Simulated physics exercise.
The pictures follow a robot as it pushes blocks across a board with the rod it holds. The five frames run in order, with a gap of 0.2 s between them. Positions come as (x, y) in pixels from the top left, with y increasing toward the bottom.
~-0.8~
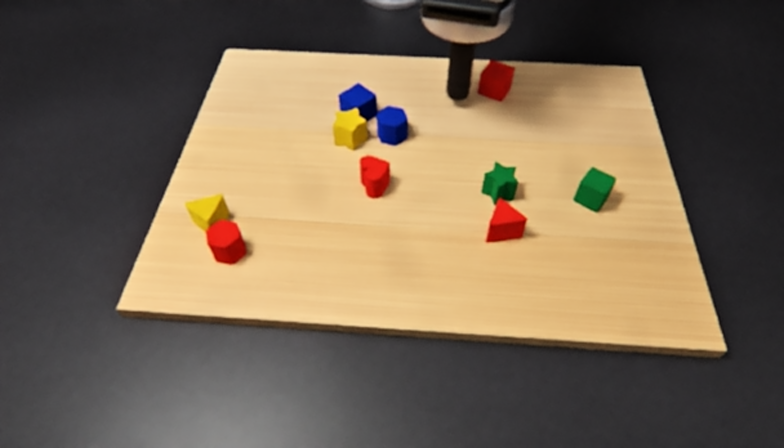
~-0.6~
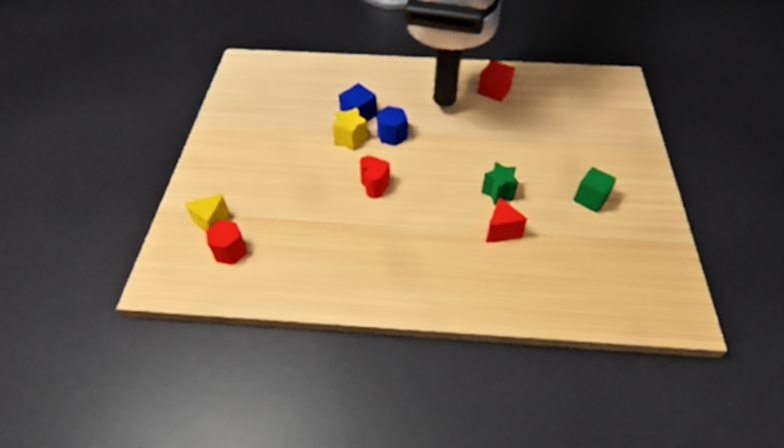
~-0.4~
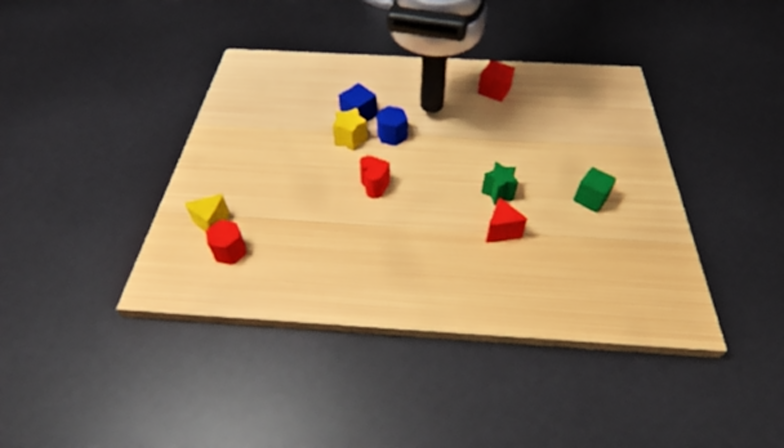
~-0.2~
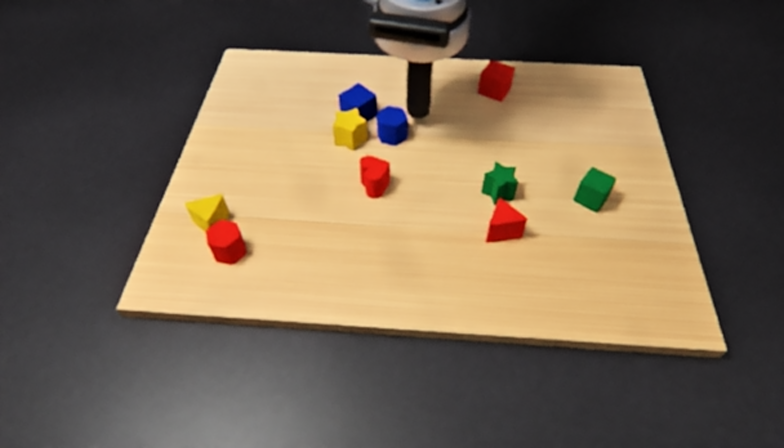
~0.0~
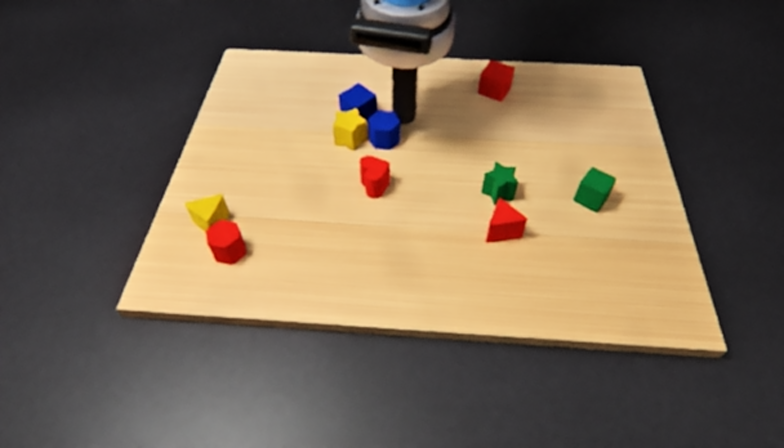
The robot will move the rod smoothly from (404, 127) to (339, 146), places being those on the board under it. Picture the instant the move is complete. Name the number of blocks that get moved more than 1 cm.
The count is two.
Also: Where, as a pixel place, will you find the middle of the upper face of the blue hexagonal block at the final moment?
I'd place it at (361, 140), taking the centre of its top.
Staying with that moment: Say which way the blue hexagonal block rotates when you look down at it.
The block spins anticlockwise.
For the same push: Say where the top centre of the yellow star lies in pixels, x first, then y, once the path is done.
Around (311, 127).
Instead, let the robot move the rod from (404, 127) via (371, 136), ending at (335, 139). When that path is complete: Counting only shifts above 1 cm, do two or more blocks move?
My answer is yes.
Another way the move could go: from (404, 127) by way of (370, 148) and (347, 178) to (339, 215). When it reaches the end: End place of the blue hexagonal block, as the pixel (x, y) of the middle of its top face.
Its top middle is near (316, 216).
What follows on the original path. One third of the way, rod (382, 124); yellow star (342, 120), turned 25° clockwise; blue hexagonal block (372, 131), turned 50° anticlockwise.
Two thirds of the way, rod (360, 130); yellow star (334, 122), turned 25° clockwise; blue hexagonal block (362, 140), turned 90° anticlockwise.
At the end, rod (338, 136); yellow star (311, 127), turned 30° clockwise; blue square still; blue hexagonal block (361, 140), turned 90° anticlockwise.
